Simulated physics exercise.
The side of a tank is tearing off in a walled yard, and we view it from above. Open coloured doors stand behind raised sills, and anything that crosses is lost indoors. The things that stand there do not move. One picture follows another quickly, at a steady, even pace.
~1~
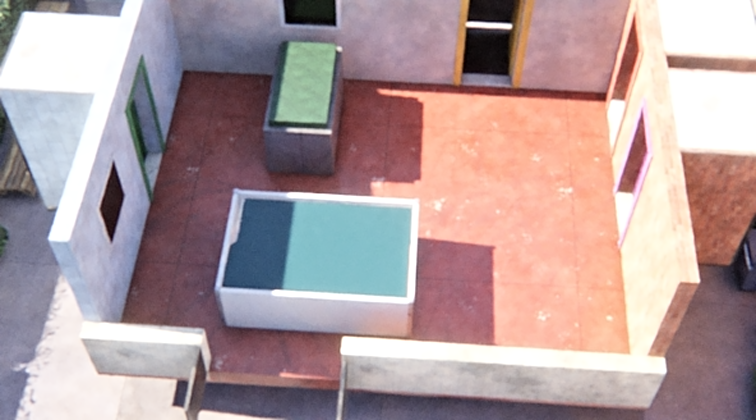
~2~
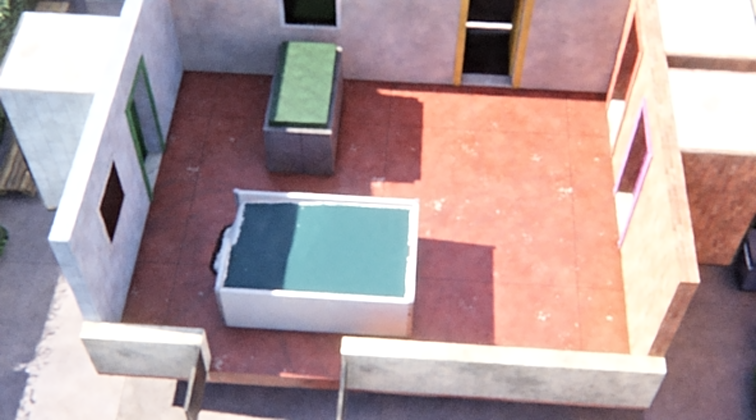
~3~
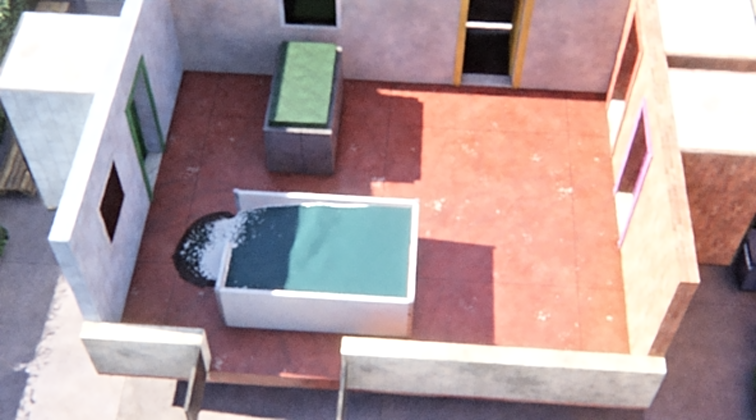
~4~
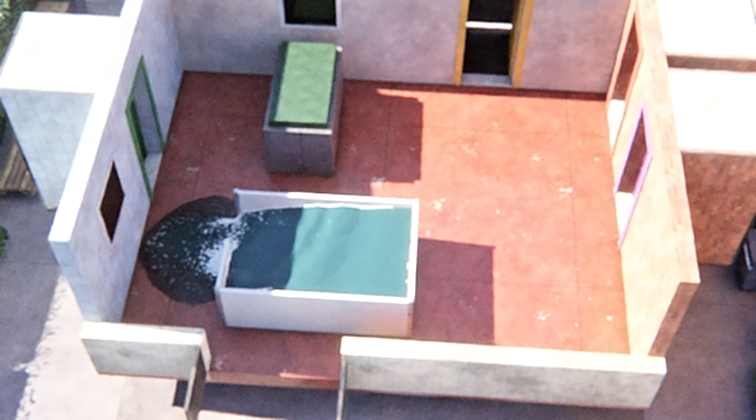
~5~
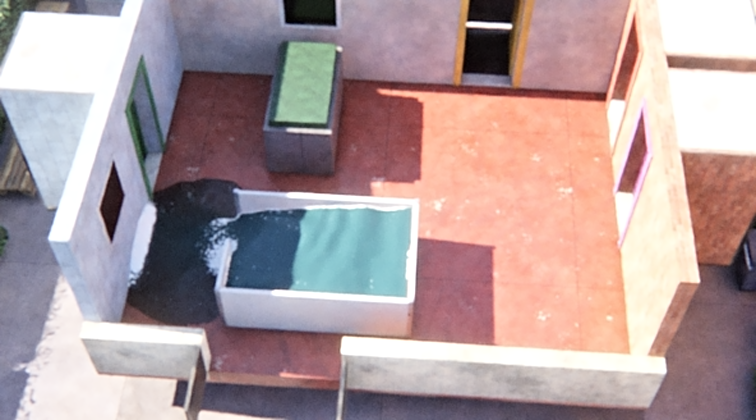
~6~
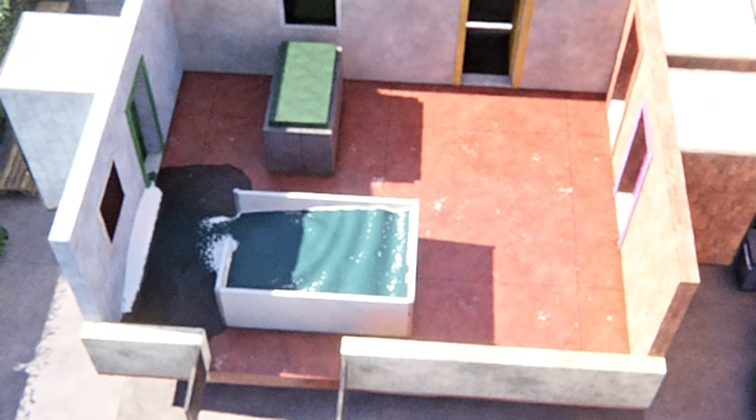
Water pouring from the torn left side of a tank in a walled red-floored yard, spreading dark to the left wall.
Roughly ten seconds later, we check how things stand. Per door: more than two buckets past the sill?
The red door lets in little enough there; the yellow door lets in little enough there; the green door lets too much in there; the purple door lets in little enough there.
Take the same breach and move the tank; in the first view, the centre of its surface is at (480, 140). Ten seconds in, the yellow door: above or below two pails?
Yellow door: Past the limit.
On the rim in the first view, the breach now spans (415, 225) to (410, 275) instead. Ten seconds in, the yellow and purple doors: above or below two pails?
In brief, the yellow door goes past the mark; the purple door goes past the mark.
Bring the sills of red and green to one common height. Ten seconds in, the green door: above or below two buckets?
My guess is that green doesn't reach the mark.
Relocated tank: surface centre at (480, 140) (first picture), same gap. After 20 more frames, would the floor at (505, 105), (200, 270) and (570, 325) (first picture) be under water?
In the order asked: Reached by the flood, reached by the flood, not reached.
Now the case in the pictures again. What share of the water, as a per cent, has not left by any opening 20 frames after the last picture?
92 %.
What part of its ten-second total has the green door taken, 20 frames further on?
Approximately 55 per cent.
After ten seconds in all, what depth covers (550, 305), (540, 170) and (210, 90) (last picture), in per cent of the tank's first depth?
Around 6, 6 and 14 %.
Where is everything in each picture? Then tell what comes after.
The first picture shows still water in the tank at (320, 248).
In the second picture, the front is at a hidden place, out from the gap at (238, 239).
In the third picture, the front is at (180, 261), out from the gap at (238, 241).
In the fourth picture, the front is at (151, 237), out from the gap at (238, 242).
In the fifth picture, the front is at (152, 199), out from the gap at (238, 242).
In the sixth picture, water pours out at (238, 242) and has run to (144, 182).
A moment on, water covers 15 % of the floor; the red door not reached, the yellow door not reached, the green door over two buckets in, the purple door not reached.
Next, water covers 25 % of the floor; the red door not reached, the yellow door not reached, the green door far over two buckets in, the purple door not reached.
Then, water covers 40 % of the floor; the red door not reached, the yellow door not reached, the green door far over two buckets in, the purple door not reached.
Later, water covers 70 % of the floor; the red door wet at the sill, nothing in, the yellow door wet at the sill, nothing in, the green door far over two buckets in, the purple door wet at the sill, nothing in.
In the end, water covers 85 % of the floor; the red door wet at the sill, nothing in, the yellow door wet at the sill, nothing in, the green door far over two buckets in, the purple door wet at the sill, nothing in.
